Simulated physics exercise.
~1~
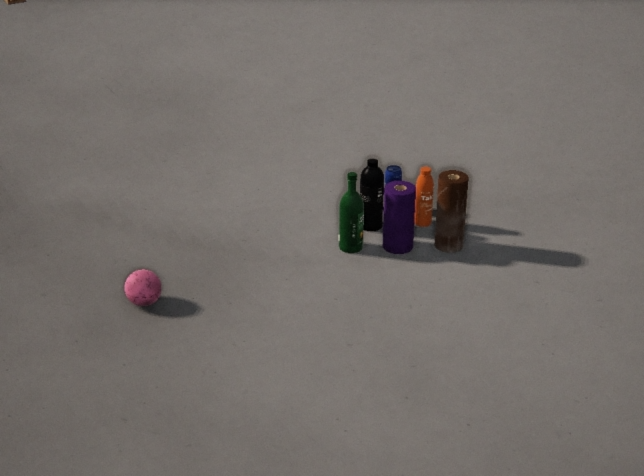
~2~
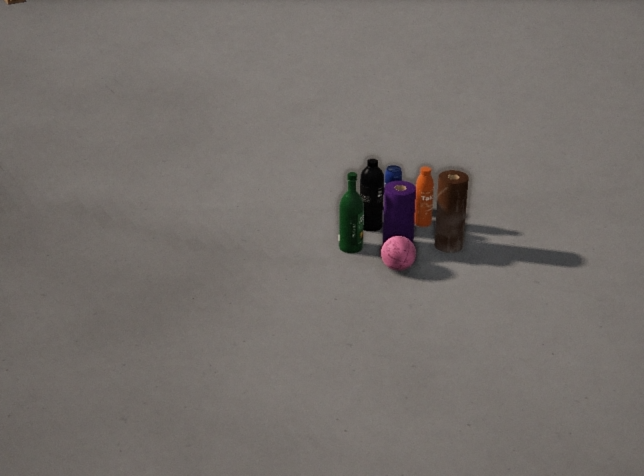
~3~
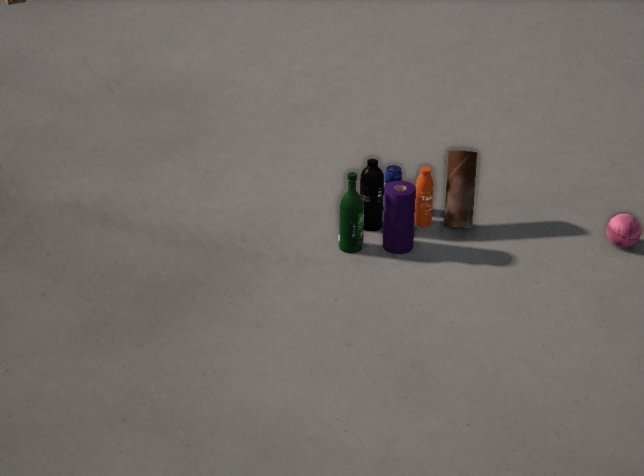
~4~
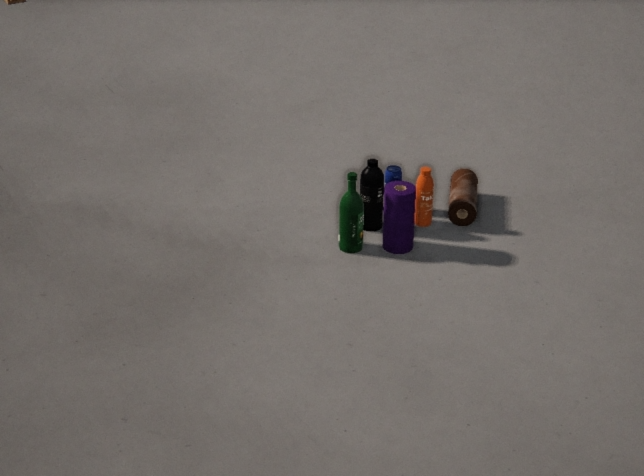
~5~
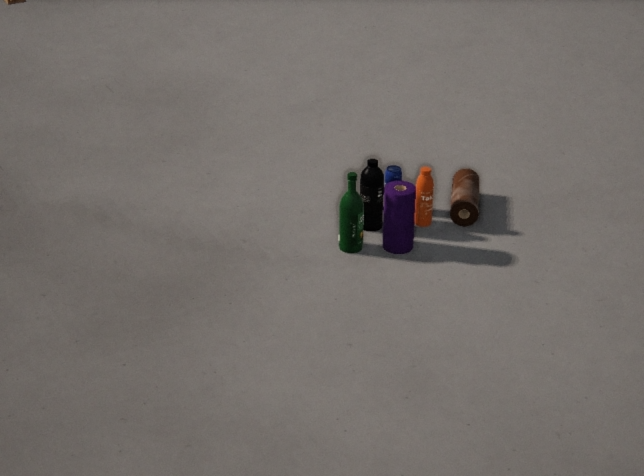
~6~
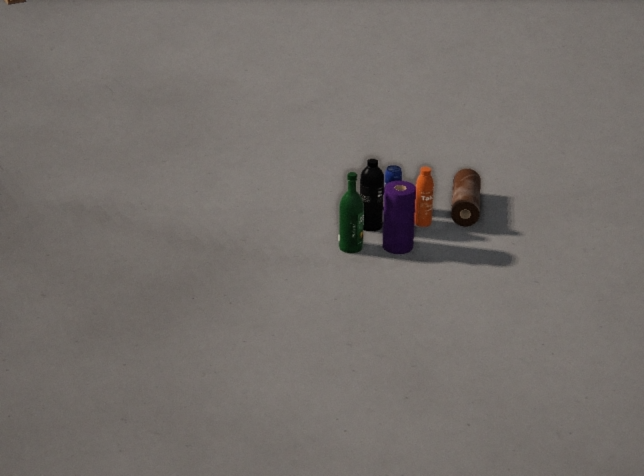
On a plain grey floor, a pink ball rolled in from the left toward a small cluster of bottles, rolls and a can, then went out of view to the right as the brown roll toppled onto its side, leaving the others standing.
